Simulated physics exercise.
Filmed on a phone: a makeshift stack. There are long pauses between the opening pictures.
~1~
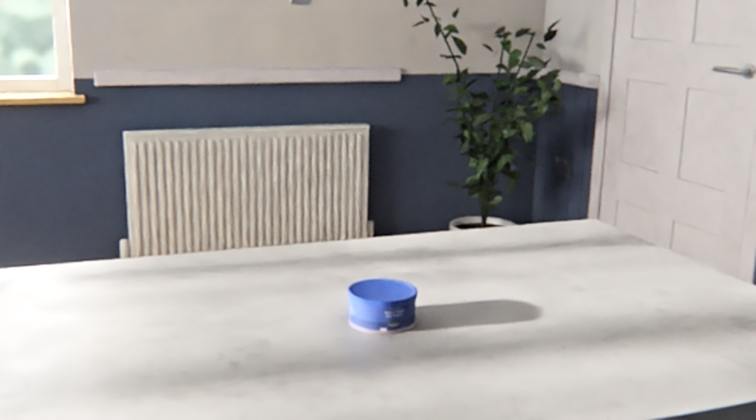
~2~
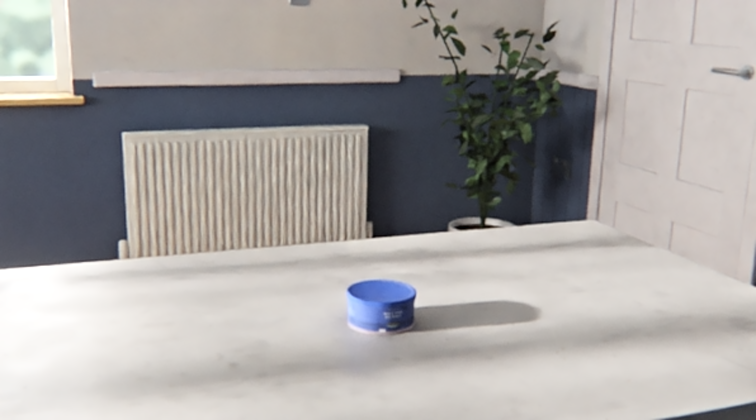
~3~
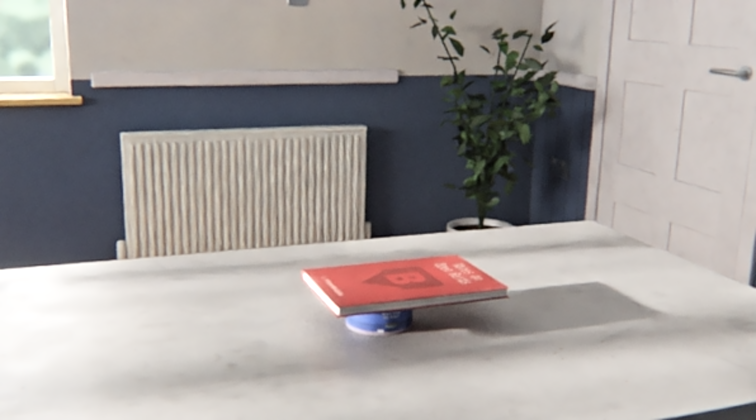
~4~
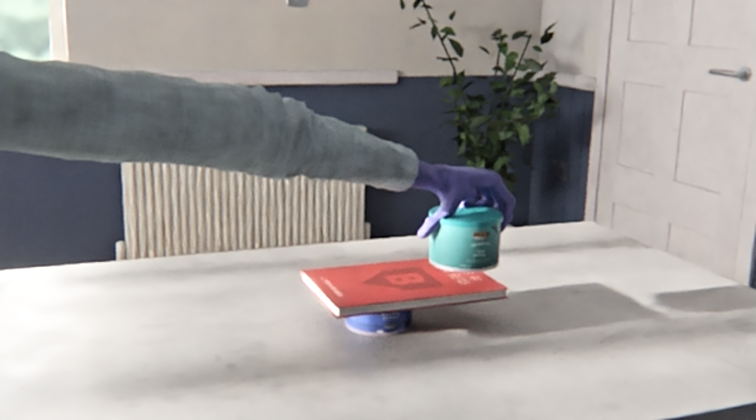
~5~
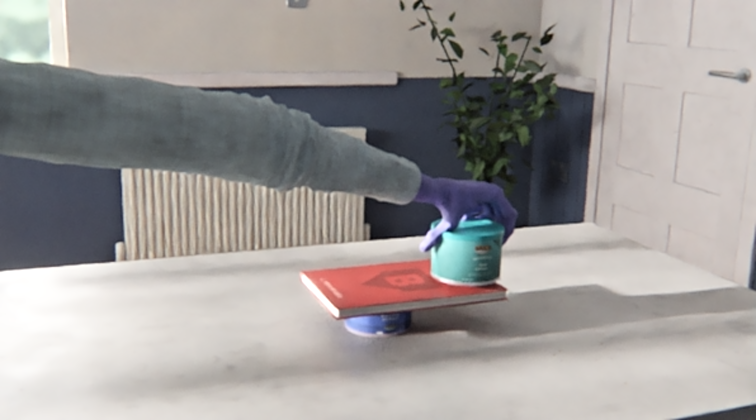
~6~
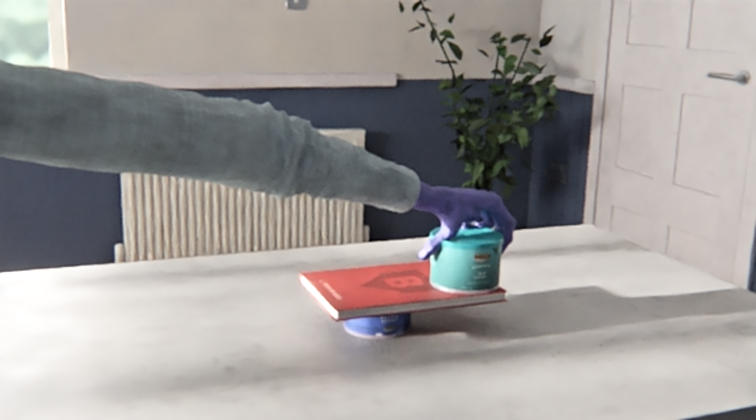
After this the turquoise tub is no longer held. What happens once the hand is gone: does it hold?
Here the stack loses its balance.
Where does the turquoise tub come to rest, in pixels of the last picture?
At about (512, 287).
Then, 0.30 s later than the last frame, turquoise tub tilted by 18° near (474, 276); red book tilted by 18°.
Then, 0.50 s later than the last frame, turquoise tub now fallen; red book tilted by 23°.
Then, 0.60 s later than the last frame, red book tilted by 22°.
Then, 1.50 s later than the last frame, red book tilted by 20°.
When it is over, fallen, turquoise tub; left askew, red book; blue tub as before. End places, in pixels of the last picture, turquoise tub near (511, 287). The stack comes apart.
